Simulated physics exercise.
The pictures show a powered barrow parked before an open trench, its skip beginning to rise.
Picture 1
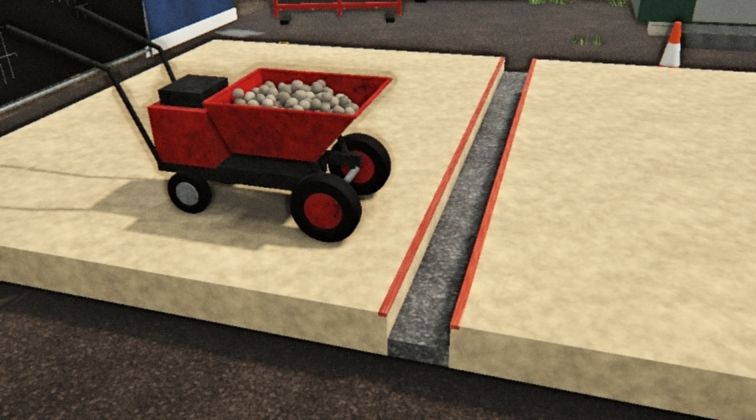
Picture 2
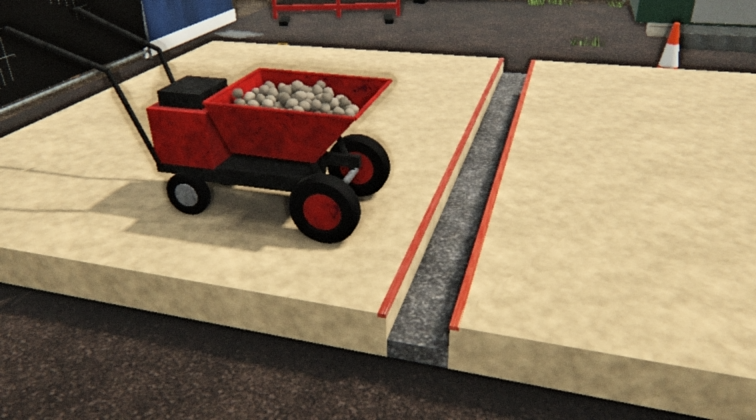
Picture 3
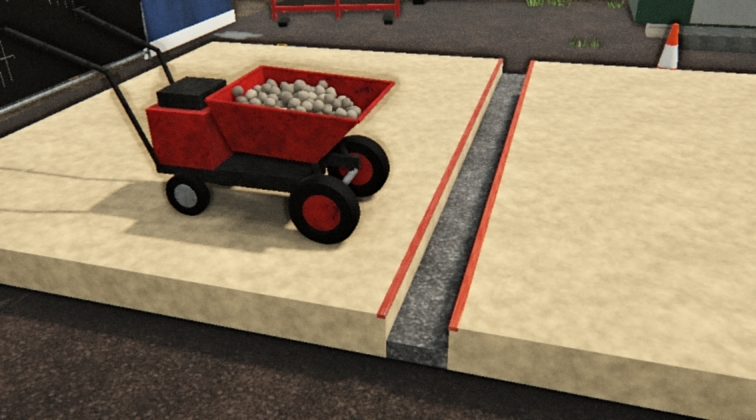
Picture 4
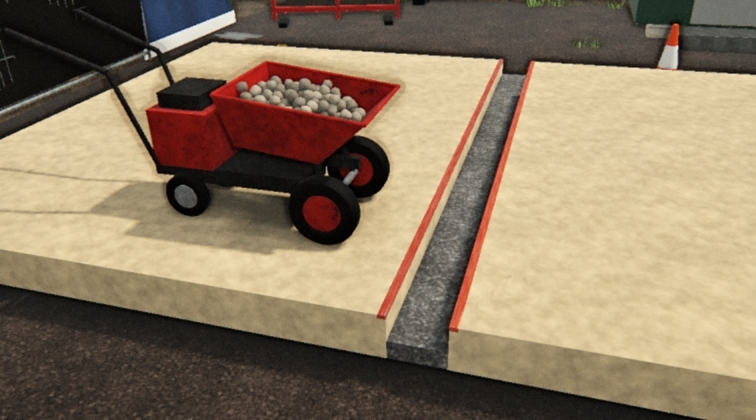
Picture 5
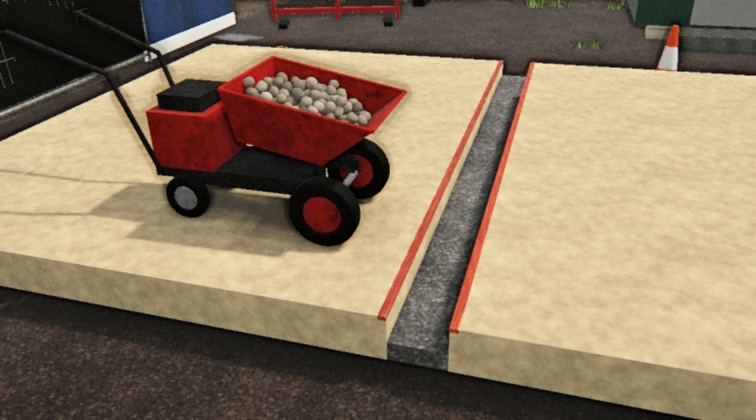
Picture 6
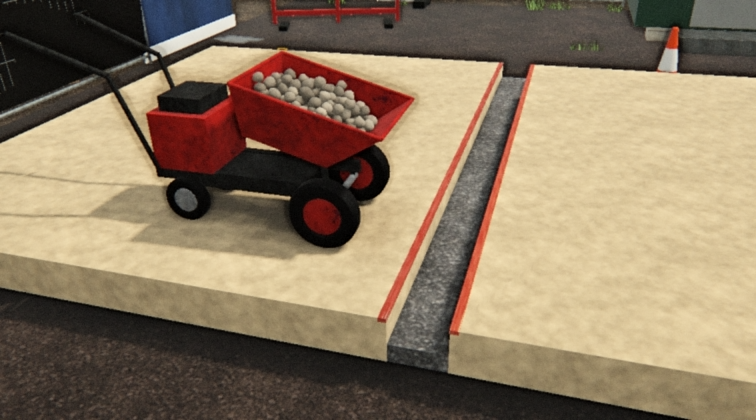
On a pale slab beside a narrow trench, a parked red powered barrow slowly tilting its stone-filled skip toward the right.
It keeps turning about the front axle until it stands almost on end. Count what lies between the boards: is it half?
It catches the larger part.
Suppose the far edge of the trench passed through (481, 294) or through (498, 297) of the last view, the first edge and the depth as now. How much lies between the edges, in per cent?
About 90 and 100 per cent.
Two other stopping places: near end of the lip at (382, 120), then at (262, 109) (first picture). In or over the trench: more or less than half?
One: Not half. Two: Under half.
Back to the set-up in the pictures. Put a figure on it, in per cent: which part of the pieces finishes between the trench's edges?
It comes to 70 per cent or so.
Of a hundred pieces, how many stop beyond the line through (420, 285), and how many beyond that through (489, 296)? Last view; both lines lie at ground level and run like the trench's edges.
The first gives 80 %, the second 20 %.
Soon, skip tipped steeply; all in the skip.
A while on, skip tipped right over; about two thirds in the skip; about a quarter in or heaped over the trench; a small part beyond it; a stray few falling.
Towards the end, skip tipped right over; a small part in the skip; about two thirds in or heaped over the trench; about a quarter beyond it.
Finally, skip tipped right over; a small part in the skip; about two thirds in or heaped over the trench; about a quarter beyond it.
